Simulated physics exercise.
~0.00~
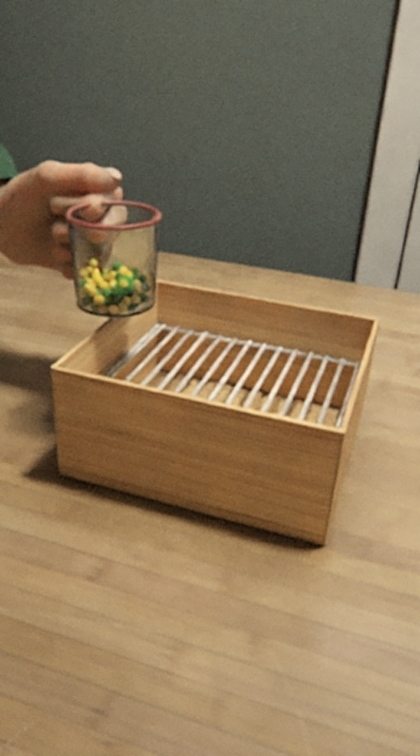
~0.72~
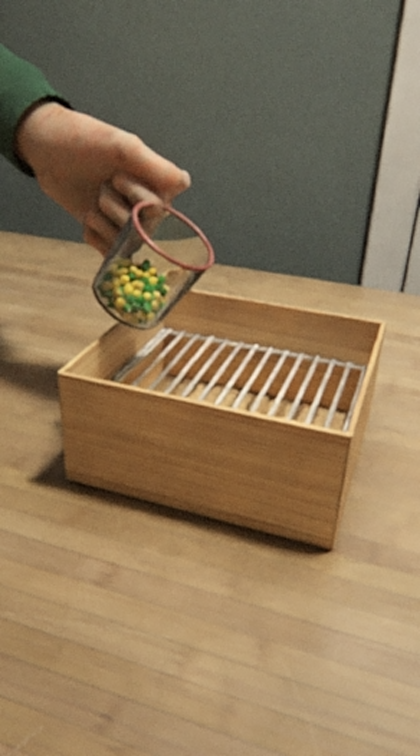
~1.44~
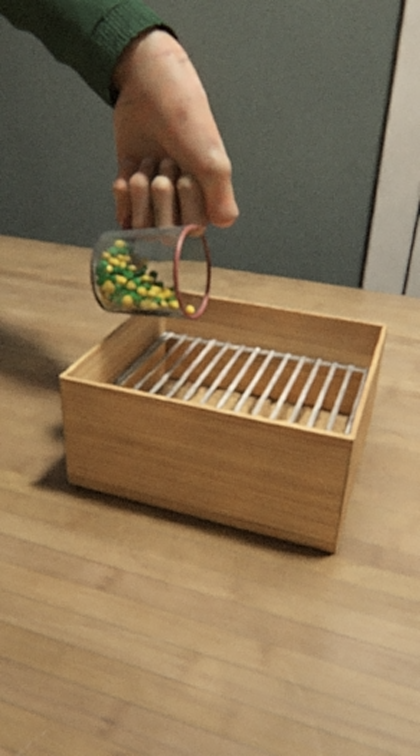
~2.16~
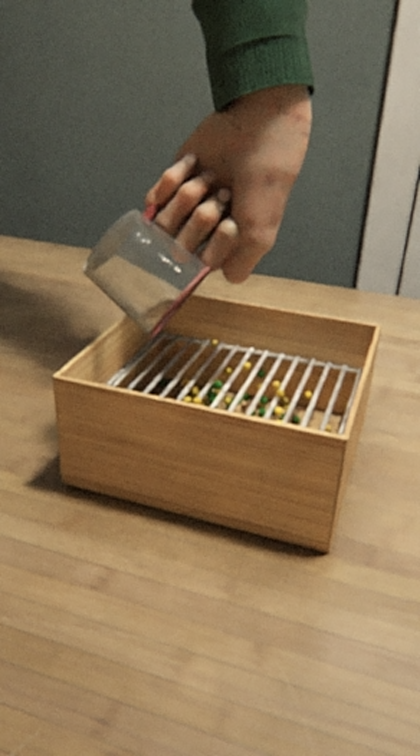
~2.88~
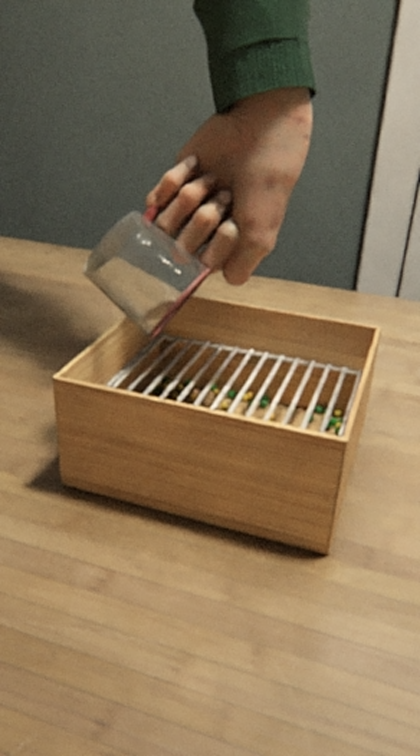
At first, a hand holds a clear, red-rimmed cup of small green and yellow pieces upright beside a wooden box fitted with a metal wire rack. The hand moves the cup right over the box and begins to tilt it, then lays it on its side with the pieces still inside. Next the cup tips further, mouth down, and the mix spills onto the rack. Some pieces show among the wires as others drop through. By the end, the cup is empty, still held upside down, and both colours lie beneath the wires, mostly toward the right.
